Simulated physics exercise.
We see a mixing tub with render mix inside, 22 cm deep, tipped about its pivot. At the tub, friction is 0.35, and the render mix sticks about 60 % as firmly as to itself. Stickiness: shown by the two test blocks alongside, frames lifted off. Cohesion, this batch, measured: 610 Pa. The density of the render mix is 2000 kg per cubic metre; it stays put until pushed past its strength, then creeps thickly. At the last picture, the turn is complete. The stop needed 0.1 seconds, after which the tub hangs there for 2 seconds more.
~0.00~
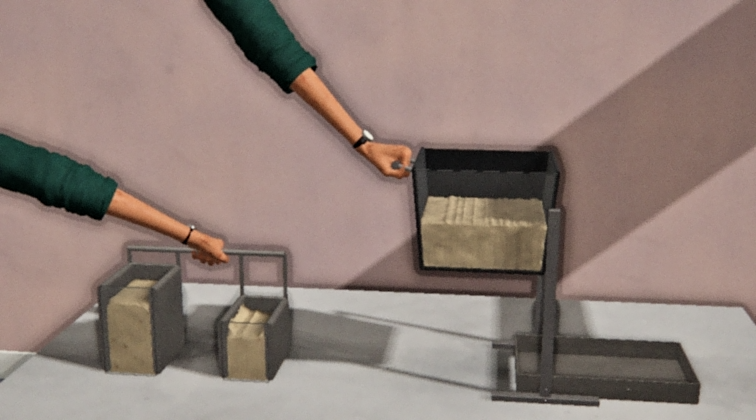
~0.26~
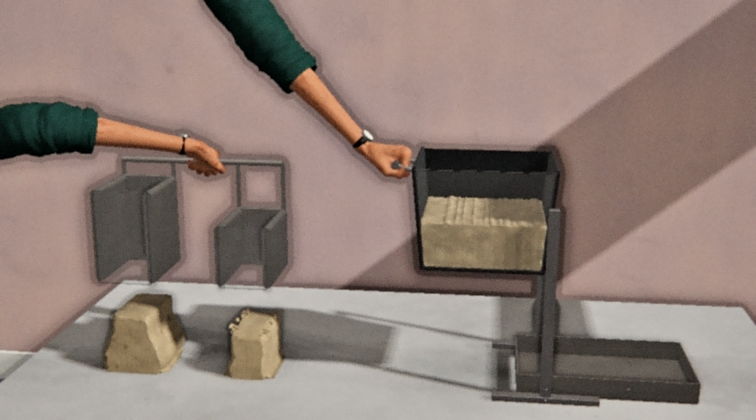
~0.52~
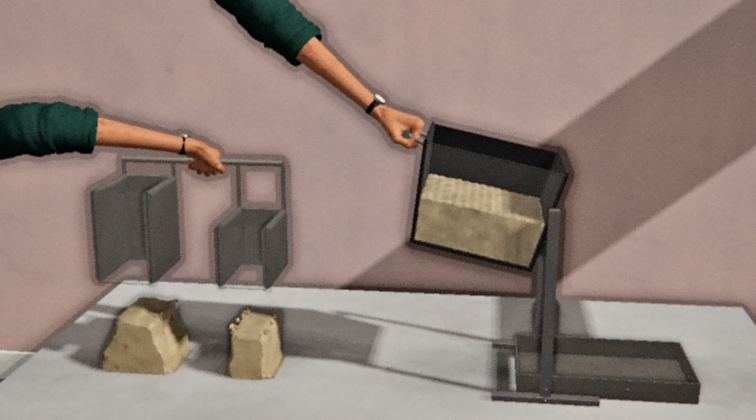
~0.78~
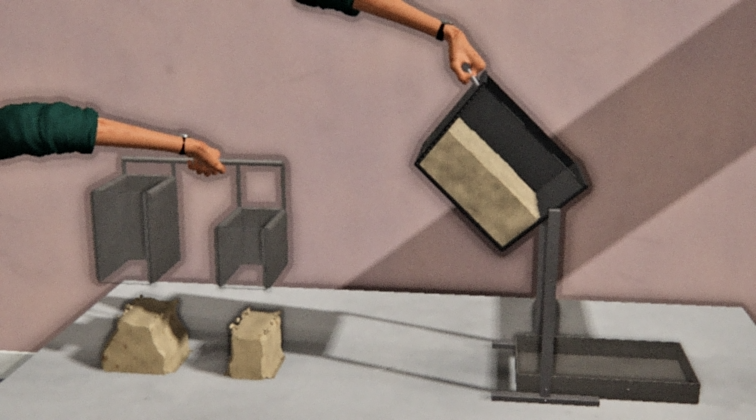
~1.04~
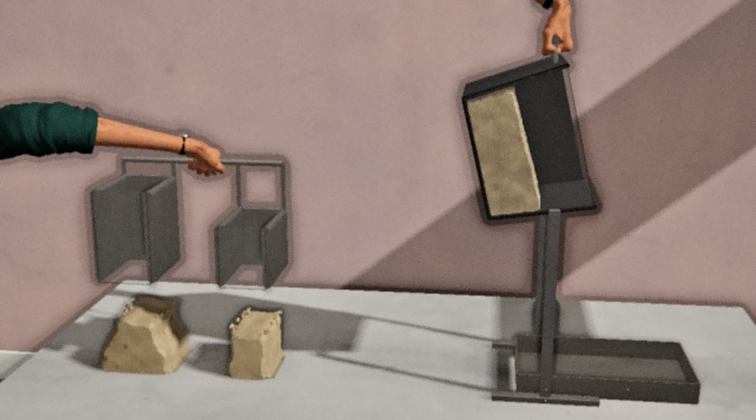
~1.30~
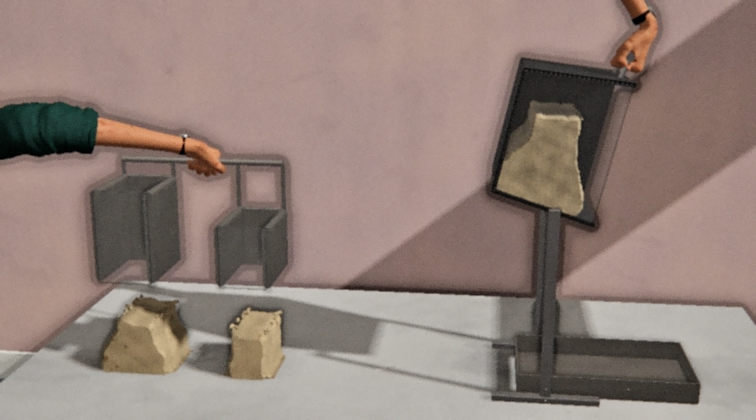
A hand turns a tub of mix onto its side after another lifts moulds off blocks.
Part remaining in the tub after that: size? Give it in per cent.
Close to 44 %.
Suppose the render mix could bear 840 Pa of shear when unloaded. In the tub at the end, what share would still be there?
That comes out at roughly 40 %.
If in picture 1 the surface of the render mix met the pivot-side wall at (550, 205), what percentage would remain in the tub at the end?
I'd put it close to 30 in a hundred.
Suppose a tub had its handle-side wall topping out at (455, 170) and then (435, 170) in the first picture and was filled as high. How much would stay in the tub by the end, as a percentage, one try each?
Roughly 60 %, then 50 %.
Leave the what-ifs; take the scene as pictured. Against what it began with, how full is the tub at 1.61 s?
Close to 45 in a hundred.
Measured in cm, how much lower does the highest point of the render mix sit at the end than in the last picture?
12 cm.
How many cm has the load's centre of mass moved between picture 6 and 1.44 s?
Around 7 centimetres.
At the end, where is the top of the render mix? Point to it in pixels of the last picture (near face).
About (539, 174).
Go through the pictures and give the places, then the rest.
The first frame shows handle-side rim at (416, 169), tilt 0 degrees; highest point of the render mix at (505, 225); test blocks 18 cm, 12 cm high (left to right).
The second frame shows handle-side rim at (416, 169), tilt 0 degrees; highest point of the render mix at (505, 225); test blocks 15 cm, 12 cm high (left to right).
The third frame shows handle-side rim at (428, 142), tilt 12 degrees; highest point of the render mix at (427, 198); test blocks 14 cm, 12 cm high (left to right).
The fourth frame shows handle-side rim at (486, 86), tilt 44 degrees; highest point of the render mix at (453, 133); test blocks 14 cm, 12 cm high (left to right).
The fifth frame shows handle-side rim at (568, 68), tilt 76 degrees; highest point of the render mix at (507, 92); test blocks 14 cm, 12 cm high (left to right).
The sixth frame shows handle-side rim at (634, 88), tilt 102 degrees; highest point of the render mix at (542, 117); test blocks 14 cm, 12 cm high (left to right).
By 1.44 s, the tub is at 102 degrees and holds 88 %.
By 1.61 s, the tub is at 102 degrees and holds 45 %.
By 1.78 s, the tub is at 102 degrees and holds 44 %.
By 1.95 s, the tub is at 102 degrees and holds 44 %.
By 3.30 s, at the end, the tub is at 102 degrees and holds 44 %.
